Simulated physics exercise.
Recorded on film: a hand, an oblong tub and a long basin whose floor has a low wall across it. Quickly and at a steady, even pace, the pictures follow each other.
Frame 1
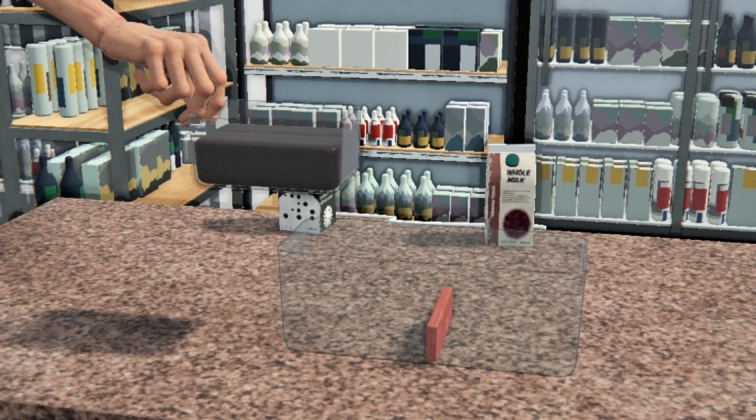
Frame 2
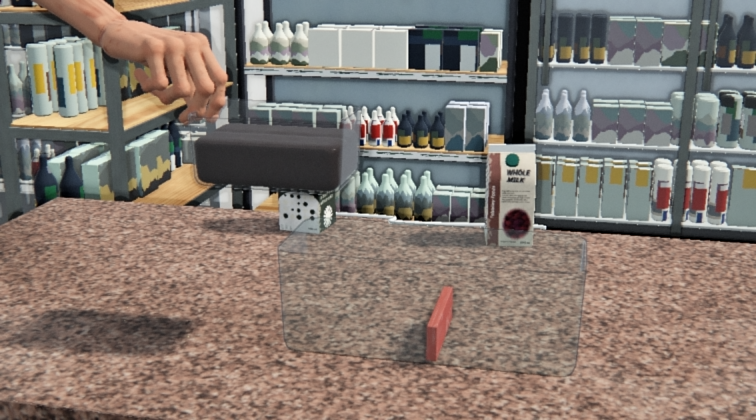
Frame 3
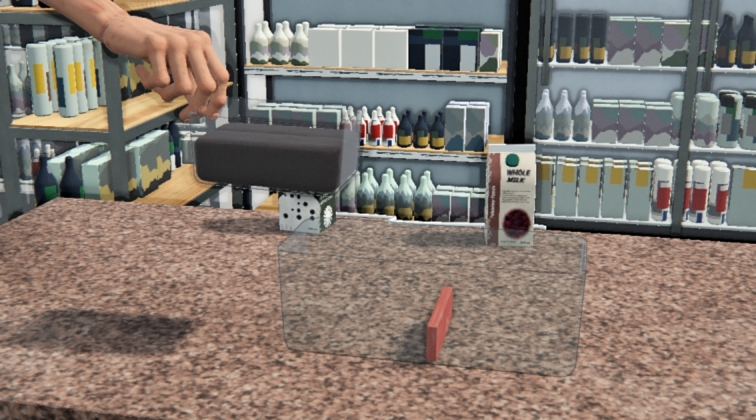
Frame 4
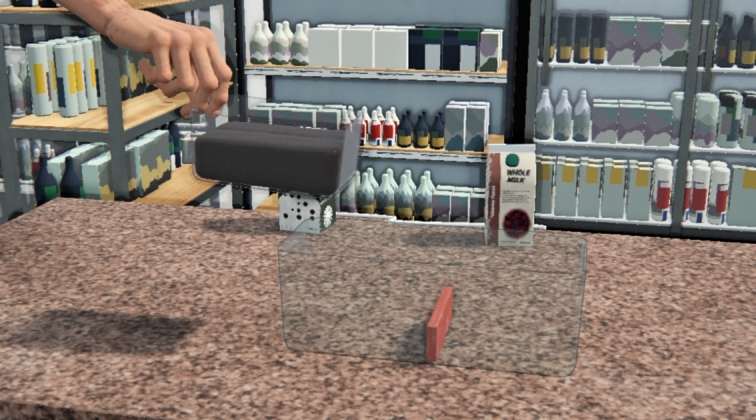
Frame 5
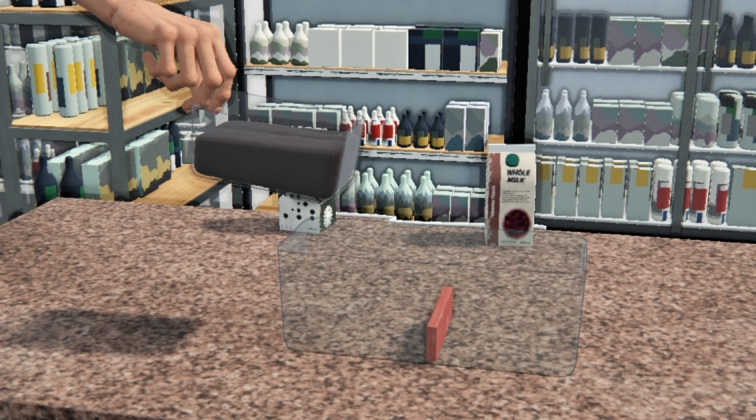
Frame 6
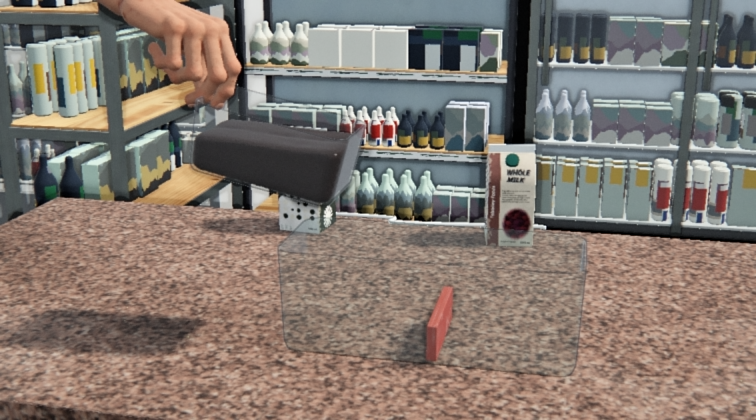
A hand hovers above a dark oblong tub as it tilts slightly to the right.
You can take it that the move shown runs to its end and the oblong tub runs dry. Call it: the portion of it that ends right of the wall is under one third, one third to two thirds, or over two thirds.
Under one third.
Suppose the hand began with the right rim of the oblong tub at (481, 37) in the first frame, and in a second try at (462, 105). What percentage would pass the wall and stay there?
About 70 % the first time, about 80 % the second.
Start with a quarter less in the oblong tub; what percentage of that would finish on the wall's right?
About 5 per cent.
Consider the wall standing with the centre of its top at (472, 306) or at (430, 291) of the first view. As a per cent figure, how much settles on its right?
Roughly 5 % and 5 %.
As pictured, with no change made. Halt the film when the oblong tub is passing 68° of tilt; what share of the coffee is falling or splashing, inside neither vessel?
About 35 per cent.
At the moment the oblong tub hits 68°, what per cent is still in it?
Some 50 in a hundred has yet to spill out.
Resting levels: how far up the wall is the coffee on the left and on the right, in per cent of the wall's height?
80 per cent for the left part, 10 for the right.
A moment on, the oblong tub is tipped part way and 51 per cent is still to pour, 13 is left of the wall and 0 right of it.
Next, the oblong tub is tipped on its side and 14 per cent is still to pour, 73 is left of the wall and 3 right of it.
Then the oblong tub is tipped on its side and 3 per cent is still to pour, 79 is left of the wall and 10 right of it.
Later the oblong tub is tipped on its side and 0 per cent is still to pour, 82 is left of the wall and 10 right of it.
Finally, 83 per cent lies left of the wall, 10 right of it and 7 outside.
